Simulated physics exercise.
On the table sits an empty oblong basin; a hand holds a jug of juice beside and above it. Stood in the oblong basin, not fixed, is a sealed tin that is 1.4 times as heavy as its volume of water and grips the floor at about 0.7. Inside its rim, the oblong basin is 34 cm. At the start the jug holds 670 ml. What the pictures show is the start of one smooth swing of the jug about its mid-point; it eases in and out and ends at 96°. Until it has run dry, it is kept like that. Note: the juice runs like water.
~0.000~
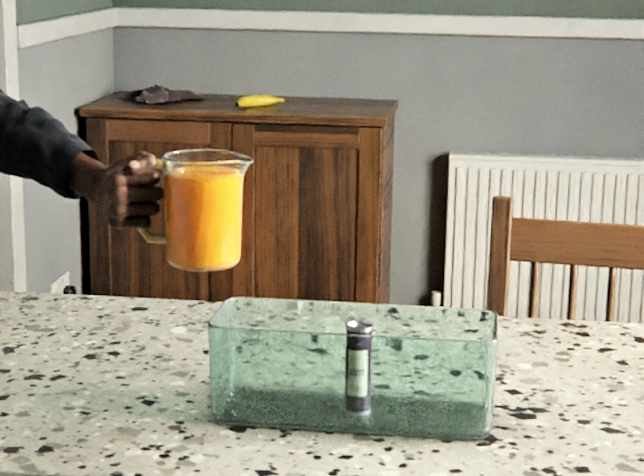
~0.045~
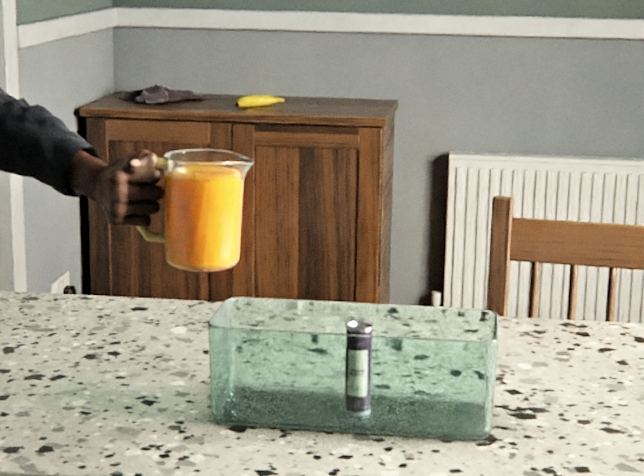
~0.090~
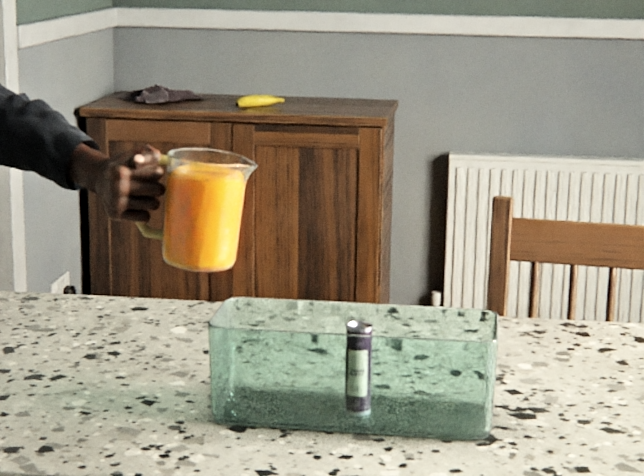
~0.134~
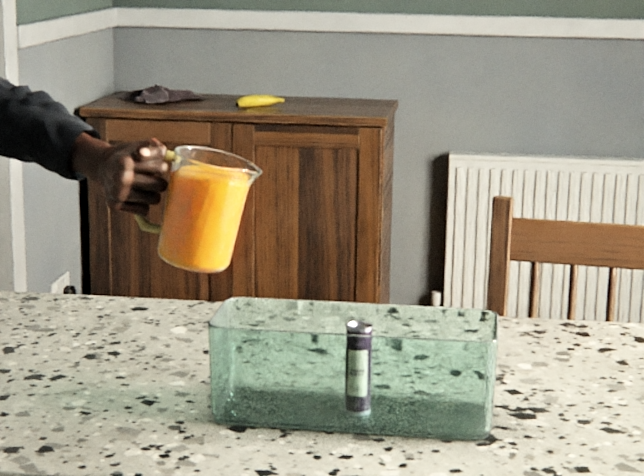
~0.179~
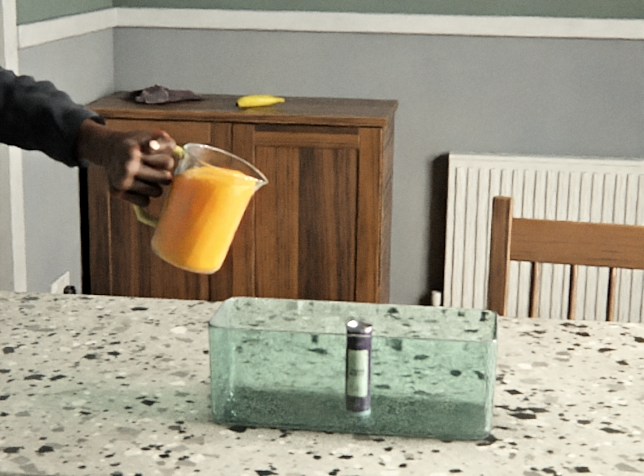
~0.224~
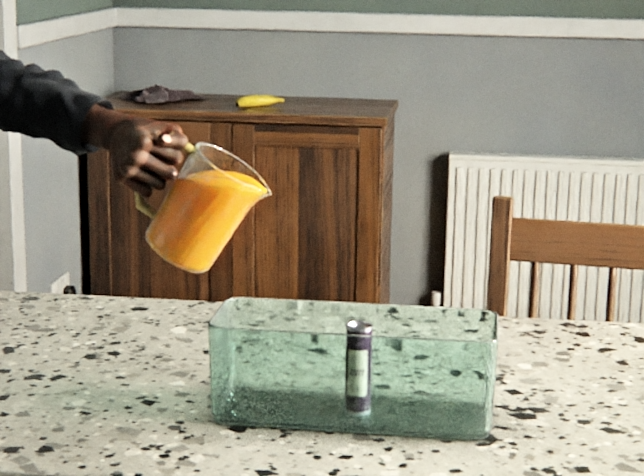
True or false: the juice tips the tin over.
False.
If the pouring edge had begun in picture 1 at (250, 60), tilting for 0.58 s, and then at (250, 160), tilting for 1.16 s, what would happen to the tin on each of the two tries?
Trial 1 - tin tips; trial 2 - tin stays standing.
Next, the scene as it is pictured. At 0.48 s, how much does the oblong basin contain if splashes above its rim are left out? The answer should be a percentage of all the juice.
About 10 per cent.
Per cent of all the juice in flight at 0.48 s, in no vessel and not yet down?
About 20 per cent.
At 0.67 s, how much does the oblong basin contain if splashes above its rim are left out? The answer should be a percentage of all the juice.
Around 50 in a hundred.
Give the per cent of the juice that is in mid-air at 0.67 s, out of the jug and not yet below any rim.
I'd put it at about 20 per cent of the liquid.
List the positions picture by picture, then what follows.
In the first frame, it leans 0°; its right rim is at (252, 160); the juice meets the walls at (168, 171) and (242, 173); the oblong basin's rim runs from (218, 313) to (497, 328); the tin's top is at (359, 329).
In the second frame, it leans 1°; its right rim is at (253, 161); the juice meets the walls at (169, 170) and (242, 174).
In the third frame, it leans 6°; its right rim is at (257, 165); the juice meets the walls at (172, 169) and (245, 176).
In the fourth frame, it leans 12°; its right rim is at (262, 172); the juice meets the walls at (176, 170) and (249, 179).
In the fifth frame, it leans 21°; its right rim is at (267, 181); the juice meets the walls at (175, 183) and (257, 181).
In the sixth frame, it leans 31°; its right rim is at (272, 194); the juice meets the walls at (168, 194) and (267, 185).
By 0.48 s the tilt is 89° and 69 per cent is still to pour; the tin stands where it began.
By 0.67 s the tilt is 96° and 32 per cent is still to pour; the tin stands where it began.
By 0.87 s the tilt is 96° and 11 per cent is still to pour; the tin stands where it began.
By 1.08 s the tilt is 96° and 4 per cent is still to pour; the tin stands where it began.
At rest the tin stands where it began.
